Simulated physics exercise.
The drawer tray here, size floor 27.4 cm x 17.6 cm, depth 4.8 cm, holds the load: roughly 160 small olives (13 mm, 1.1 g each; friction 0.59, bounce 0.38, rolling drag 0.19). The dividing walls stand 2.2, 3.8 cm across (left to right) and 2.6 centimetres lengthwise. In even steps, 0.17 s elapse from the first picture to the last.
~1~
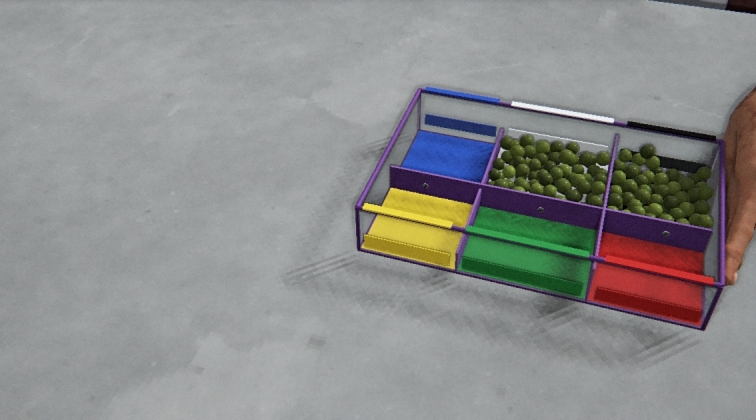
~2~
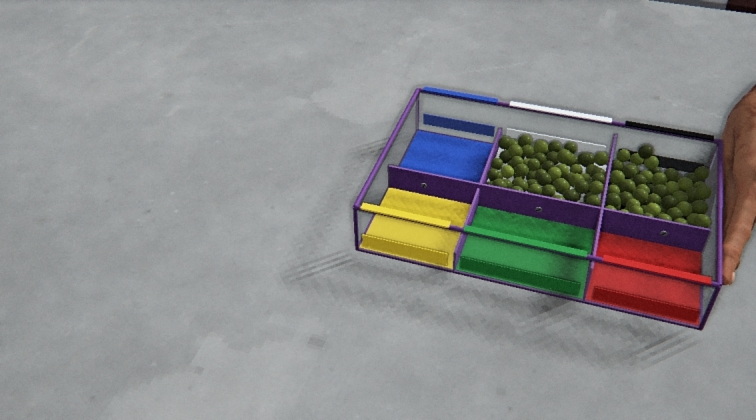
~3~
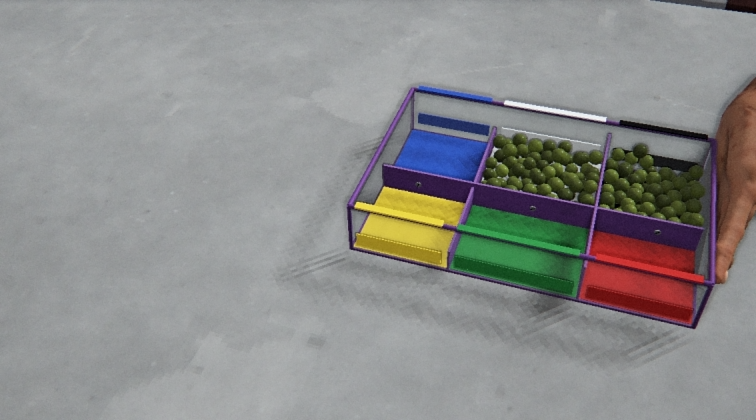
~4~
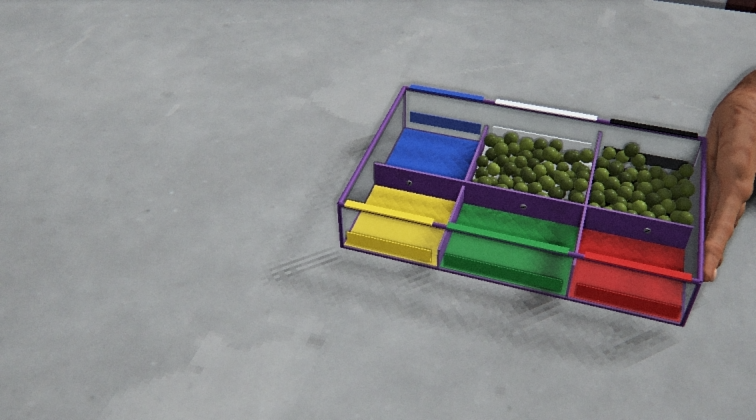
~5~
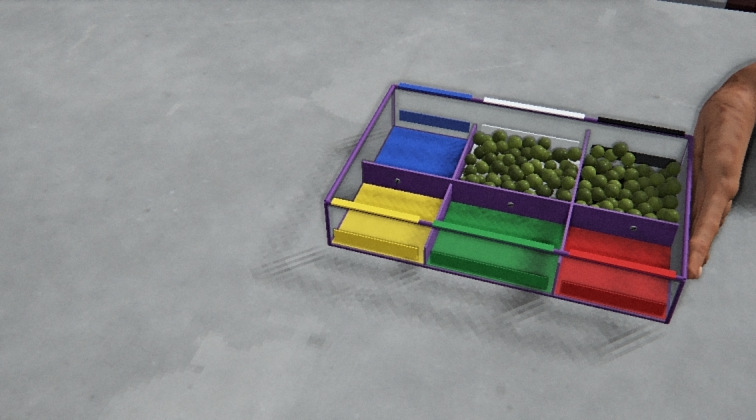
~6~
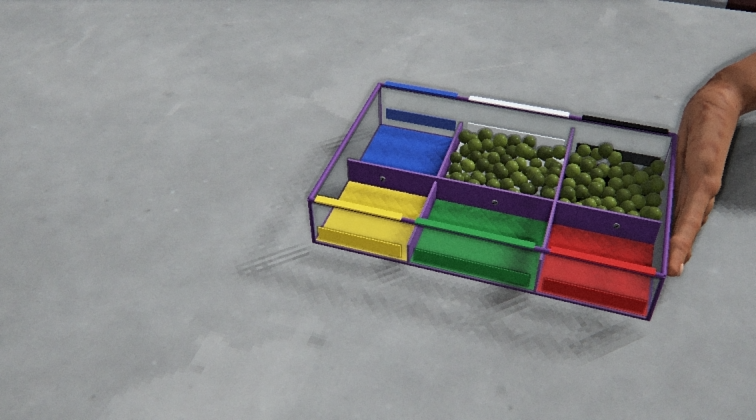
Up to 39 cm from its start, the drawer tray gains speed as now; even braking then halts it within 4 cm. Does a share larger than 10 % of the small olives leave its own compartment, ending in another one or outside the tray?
No.
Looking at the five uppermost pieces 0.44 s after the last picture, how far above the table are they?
They're around 4 cm up.
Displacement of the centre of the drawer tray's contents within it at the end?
The shift is about 1.0 cm.
Then, 0.17 s after the last picture, tilt 0 degrees; white 50 %, black 50 %; 0 % away from where they began.
Then, 0.30 s after the last picture, tilt 0 degrees; white 50 %, black 50 %; 0 % away from where they began.
Then, 0.44 s after the last picture, tilt 0 degrees; white 50 %, black 50 %; 0 % away from where they began.
Then, 0.56 s after the last picture, tilt 0 degrees; blue 5 %, white 45 %, black 50 %; 5 % away from where they began.
In the end, blue 5 %, white 45 %, black 50 %; 5 % away from where they began.
